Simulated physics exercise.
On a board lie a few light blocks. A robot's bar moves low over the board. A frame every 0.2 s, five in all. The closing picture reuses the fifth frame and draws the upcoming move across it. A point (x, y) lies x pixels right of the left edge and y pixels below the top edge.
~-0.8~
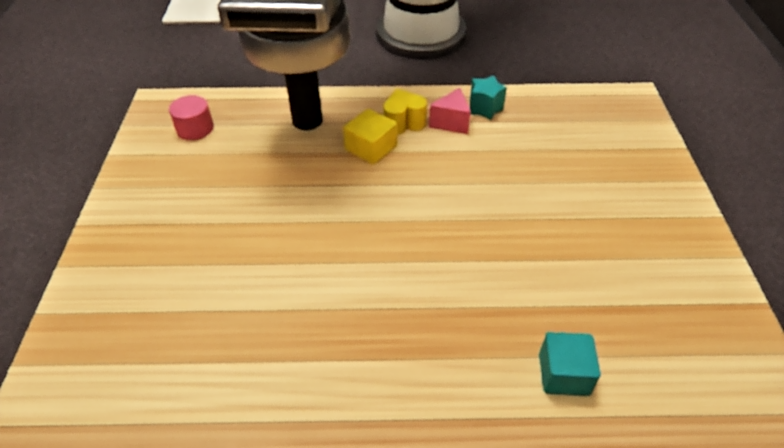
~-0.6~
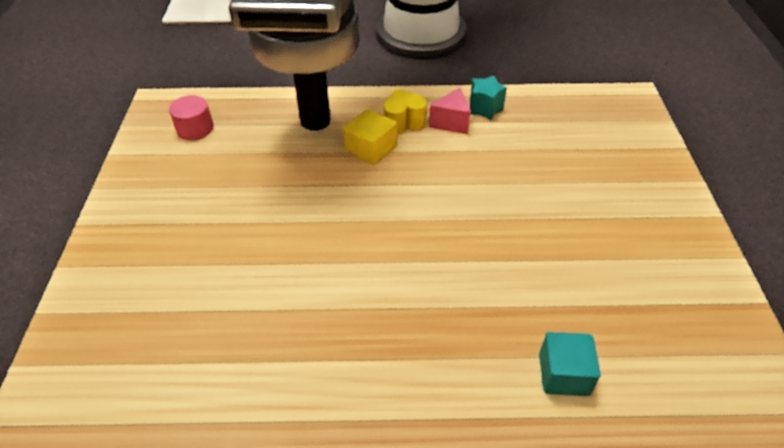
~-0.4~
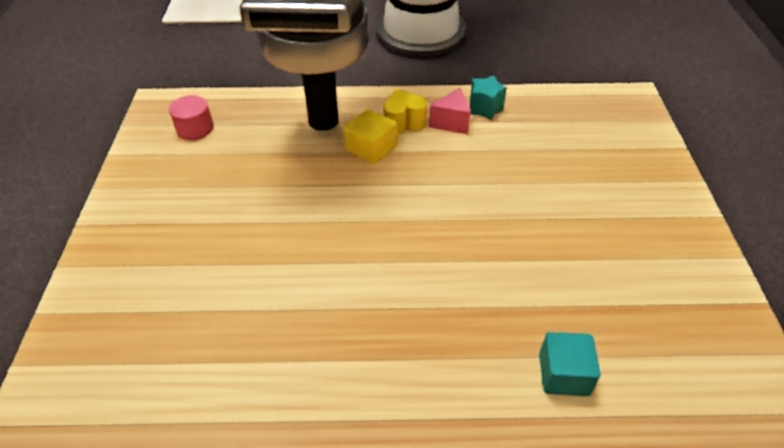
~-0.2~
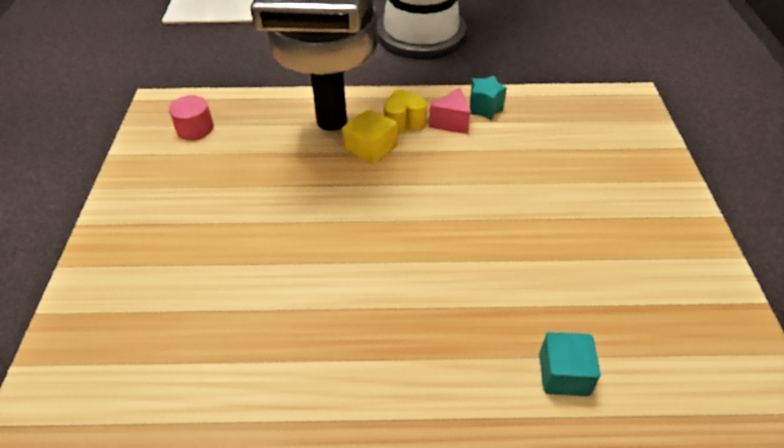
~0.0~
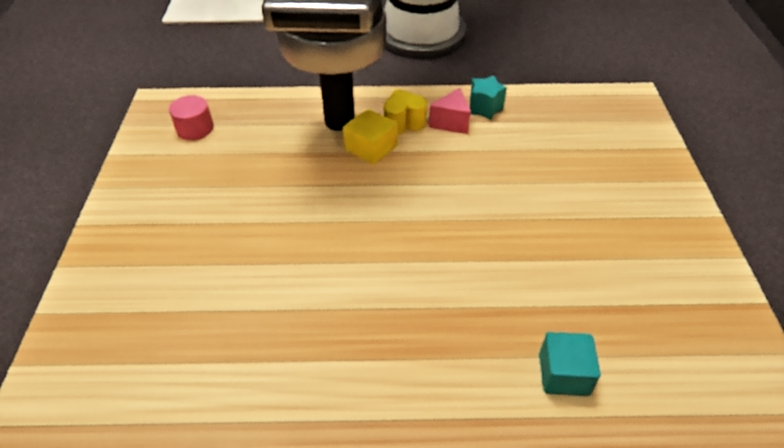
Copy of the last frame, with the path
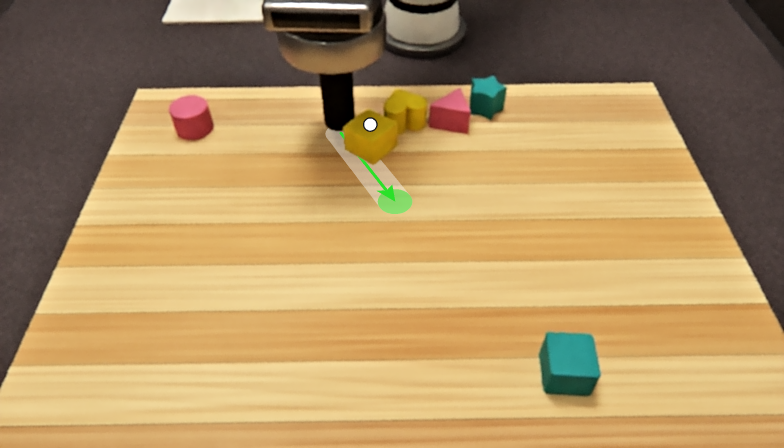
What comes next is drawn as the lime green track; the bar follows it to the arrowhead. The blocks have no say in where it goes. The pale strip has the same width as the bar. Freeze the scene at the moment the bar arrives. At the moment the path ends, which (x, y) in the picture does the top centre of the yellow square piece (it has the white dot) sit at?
It is going to be at (408, 142).
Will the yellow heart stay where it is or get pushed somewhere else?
It keeps its position.
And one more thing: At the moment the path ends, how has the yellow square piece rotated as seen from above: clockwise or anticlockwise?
The twist is anticlockwise.
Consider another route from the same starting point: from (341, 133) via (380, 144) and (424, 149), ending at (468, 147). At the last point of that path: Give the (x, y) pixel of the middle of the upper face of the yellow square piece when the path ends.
Its top centre is at about (441, 150).
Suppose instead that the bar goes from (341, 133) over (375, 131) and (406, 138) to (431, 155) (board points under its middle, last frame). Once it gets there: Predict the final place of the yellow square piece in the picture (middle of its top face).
Pixel (403, 147).
Drawn move, from (341, 133) directly to (395, 201); the dot is on the yellow square piece.
On the path given first. One third of the way, bar (357, 143); yellow square piece (393, 136), turned 40° anticlockwise.
Two thirds of the way, bar (376, 166); yellow square piece (408, 142), turned 65° anticlockwise.
At the end, bar (395, 190); yellow square piece (408, 142), turned 65° anticlockwise; yellow heart still.
